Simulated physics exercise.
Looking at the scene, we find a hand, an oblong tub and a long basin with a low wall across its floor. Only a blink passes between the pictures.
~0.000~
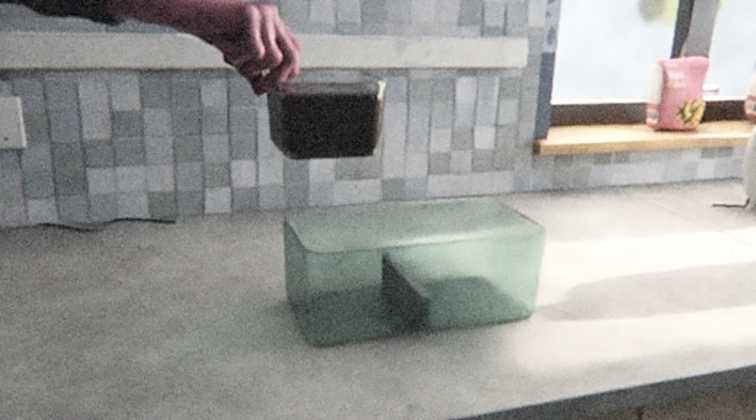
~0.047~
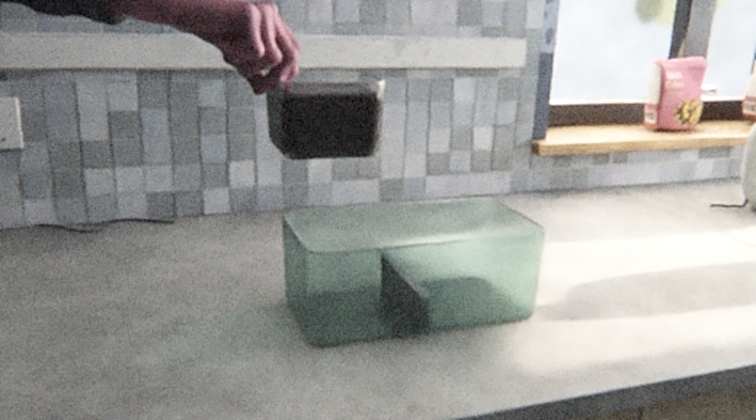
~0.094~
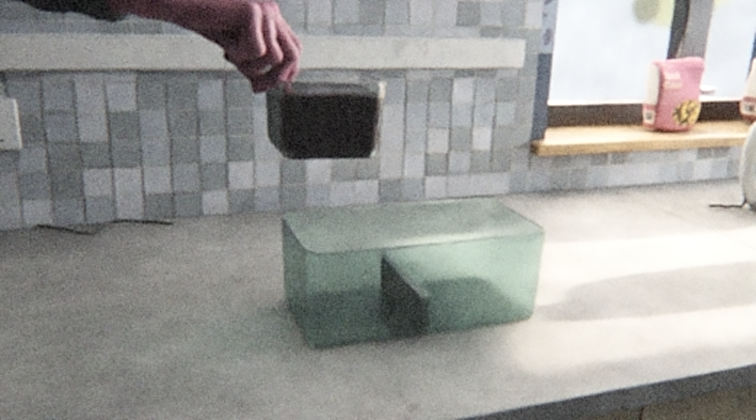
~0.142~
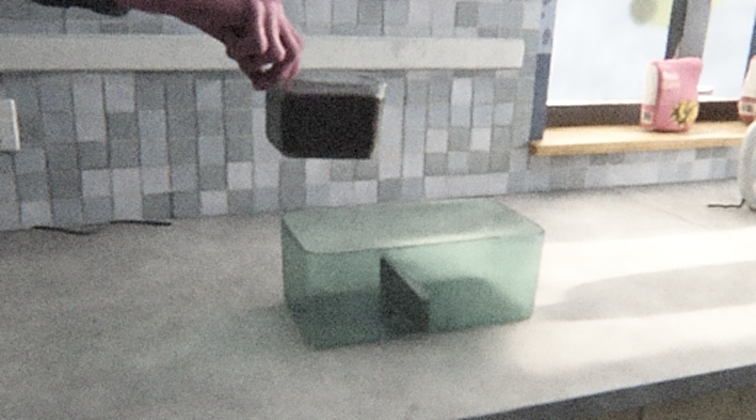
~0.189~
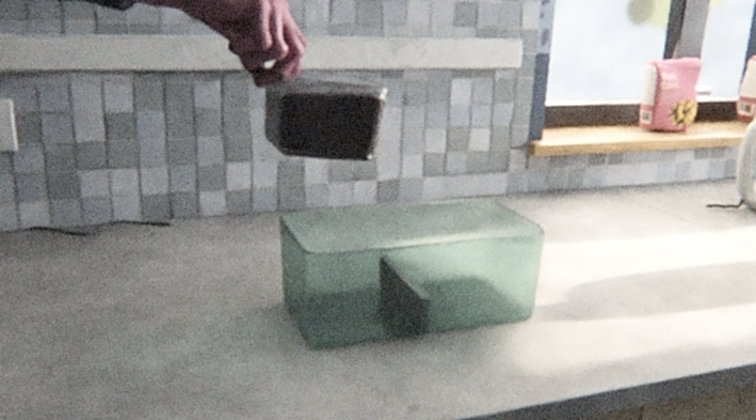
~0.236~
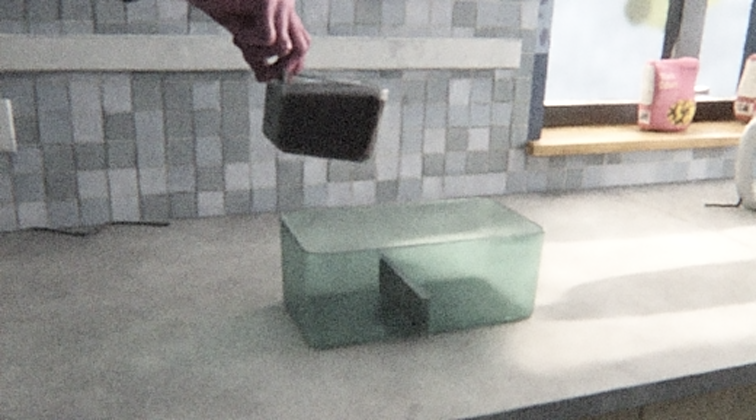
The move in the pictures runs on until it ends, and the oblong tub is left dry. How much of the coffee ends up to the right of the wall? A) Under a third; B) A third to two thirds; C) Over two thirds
C, over two thirds.
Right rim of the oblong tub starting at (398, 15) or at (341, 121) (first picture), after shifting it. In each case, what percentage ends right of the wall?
90 and 20 per cent.
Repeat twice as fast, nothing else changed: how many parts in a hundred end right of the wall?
Close to 85 in a hundred.
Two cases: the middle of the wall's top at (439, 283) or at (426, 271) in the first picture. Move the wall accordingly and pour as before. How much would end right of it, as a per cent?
Roughly 40 % and 60 %.
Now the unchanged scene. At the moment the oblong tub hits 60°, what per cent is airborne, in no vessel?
Share out of both vessels: Approx. 25 %.
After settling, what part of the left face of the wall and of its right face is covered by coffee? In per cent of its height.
Left side 20 percent, right side 60 percent.
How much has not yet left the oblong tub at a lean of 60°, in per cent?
About 70 %.
Then, 0.65 s in, the tilt is 60° and 68 per cent is still to pour, 1 is left of the wall and 6 right of it.
Then, 0.96 s in, the tilt is 92° and 18 per cent is still to pour, 2 is left of the wall and 65 right of it.
Then, 1.28 s in, the tilt is 97° and 3 per cent is still to pour, 15 is left of the wall and 78 right of it.
Then, 1.63 s in, the tilt is 97° and 0 per cent is still to pour, 20 is left of the wall and 78 right of it.
Finally, 20 per cent lies left of the wall, 78 right of it and 1 outside.
